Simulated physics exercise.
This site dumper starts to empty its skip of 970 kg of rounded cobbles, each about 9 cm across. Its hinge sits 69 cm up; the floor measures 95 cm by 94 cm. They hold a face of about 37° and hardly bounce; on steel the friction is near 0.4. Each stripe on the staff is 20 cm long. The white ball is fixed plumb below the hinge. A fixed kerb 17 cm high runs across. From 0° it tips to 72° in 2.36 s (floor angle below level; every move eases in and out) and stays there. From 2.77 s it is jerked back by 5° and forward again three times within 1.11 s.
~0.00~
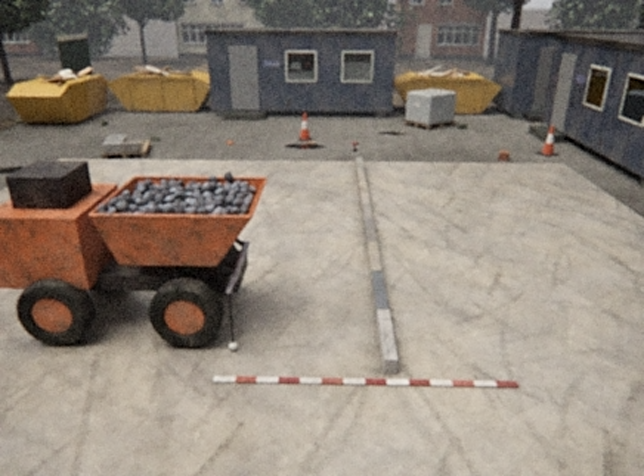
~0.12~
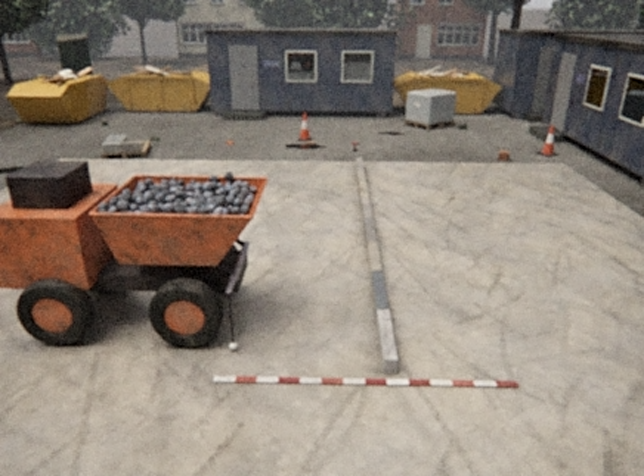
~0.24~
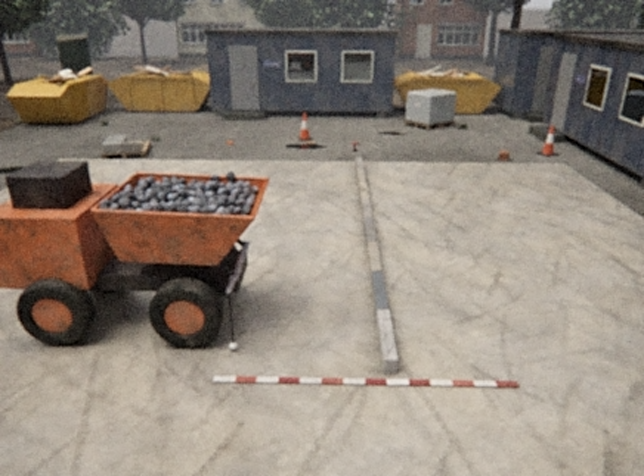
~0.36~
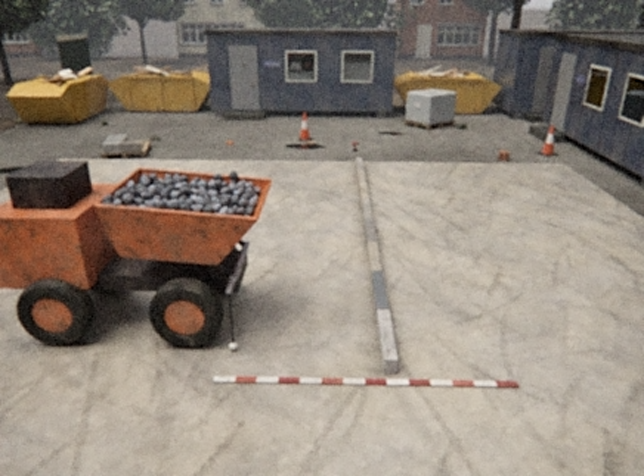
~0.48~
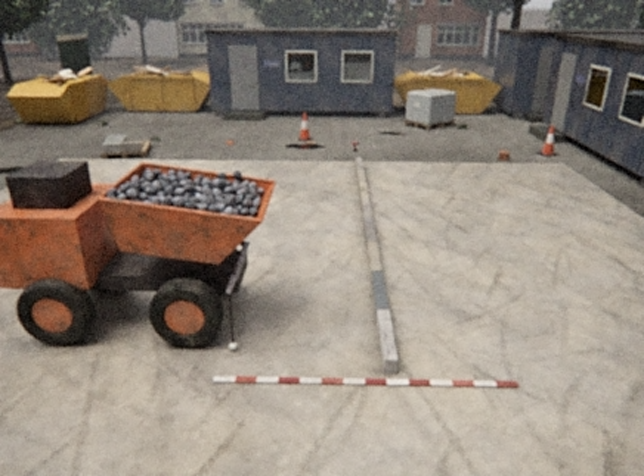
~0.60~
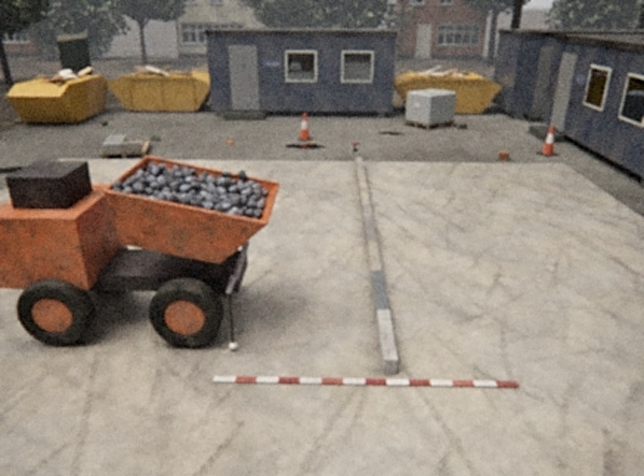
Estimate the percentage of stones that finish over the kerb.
Roughly 10 per cent ends over the kerb.
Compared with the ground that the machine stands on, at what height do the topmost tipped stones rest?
Some 48 cm above that level.
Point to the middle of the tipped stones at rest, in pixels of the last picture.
Their middle is at about (346, 308).
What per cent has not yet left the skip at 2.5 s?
It holds some 55 per cent.
After 1.8 s the floor is at 61°; 98 % in the skip, 2 % on this side of the kerb; the foremost stones are at (329, 258).
After 2.5 s the floor is at 72°; 56 % in the skip, 42 % on this side of the kerb, 2 % over the kerb; the foremost stones are at (417, 309).
After 4.3 s the floor is at 72°; 3 % in the skip, 85 % on this side of the kerb, 12 % over the kerb; the foremost stones are at (491, 320).
After 7.1 s the floor is at 72°; 0 % in the skip, 88 % on this side of the kerb, 12 % over the kerb; the foremost stones are at (491, 320).
